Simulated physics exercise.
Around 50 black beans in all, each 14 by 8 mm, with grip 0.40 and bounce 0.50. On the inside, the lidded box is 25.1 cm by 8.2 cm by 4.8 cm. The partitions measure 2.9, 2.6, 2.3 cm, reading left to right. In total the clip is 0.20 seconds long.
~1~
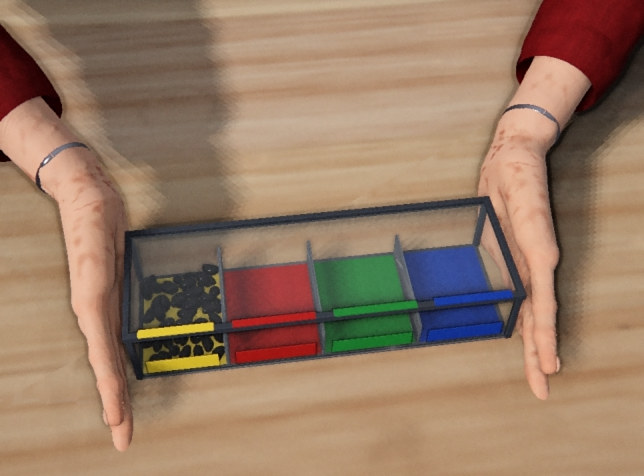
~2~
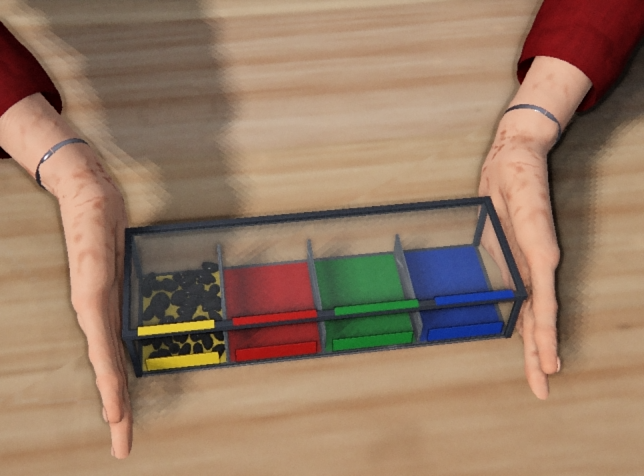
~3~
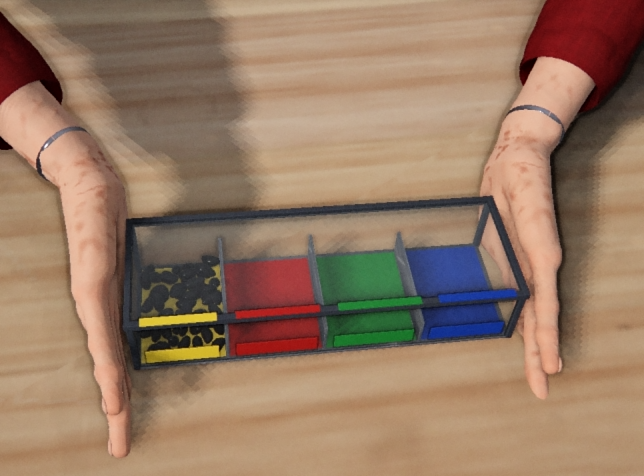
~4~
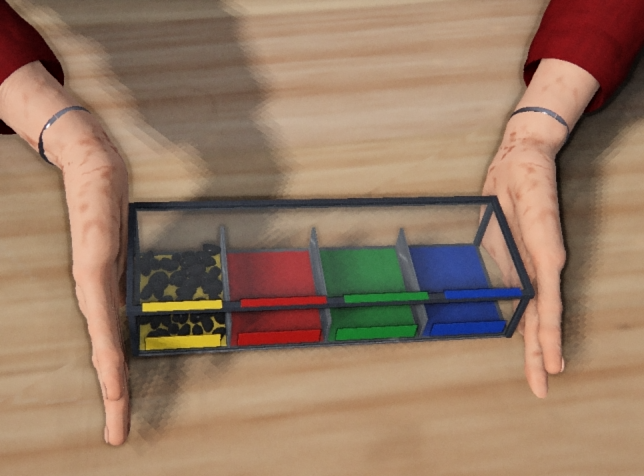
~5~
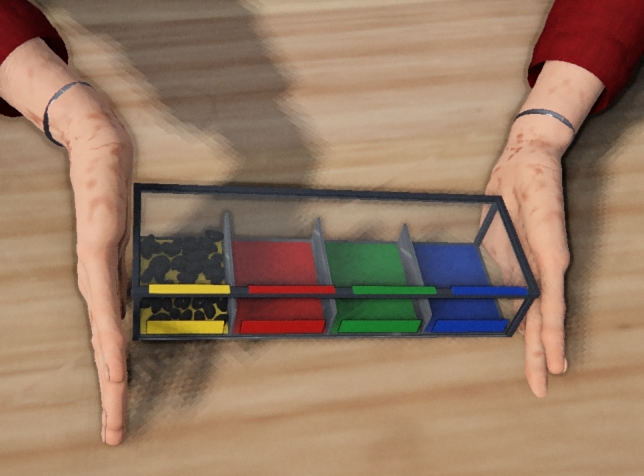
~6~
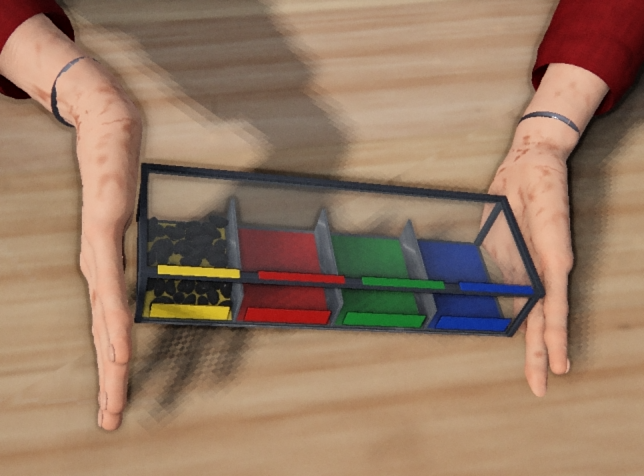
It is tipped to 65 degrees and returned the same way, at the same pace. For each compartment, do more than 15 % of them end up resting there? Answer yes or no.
Red: No, blue: No, green: No, yellow: Yes.
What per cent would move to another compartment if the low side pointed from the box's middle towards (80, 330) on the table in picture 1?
My best guess is some 0 per cent.
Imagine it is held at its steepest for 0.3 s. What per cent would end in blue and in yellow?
Final amounts would be blue 0% and yellow 95%.
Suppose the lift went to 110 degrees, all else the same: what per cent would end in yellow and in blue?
Yellow 0 %; blue 100 %.
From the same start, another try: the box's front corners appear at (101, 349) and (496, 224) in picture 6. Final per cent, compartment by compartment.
Final per cent - red: 0; blue: 0; green: 0; yellow: 100.
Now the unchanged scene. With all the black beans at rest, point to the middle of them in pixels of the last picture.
Look around (208, 309) in the last picture.
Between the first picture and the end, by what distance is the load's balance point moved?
I'd put the distance at roughly 2.5 cm.
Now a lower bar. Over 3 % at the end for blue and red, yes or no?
As for blue, not so, and as for red, correct.
Then, 0.61 s after the last picture, tilt 65 degrees; yellow 100 %.
Then, 1.02 s after the last picture, tilt 27 degrees; red 10 %, green 5 %, yellow 85 %.
Then, 1.51 s after the last picture, tilt 0 degrees; red 10 %, green 5 %, yellow 85 %.
In the end, red 10 %, blue 0 %, green 5 %, yellow 85 %.
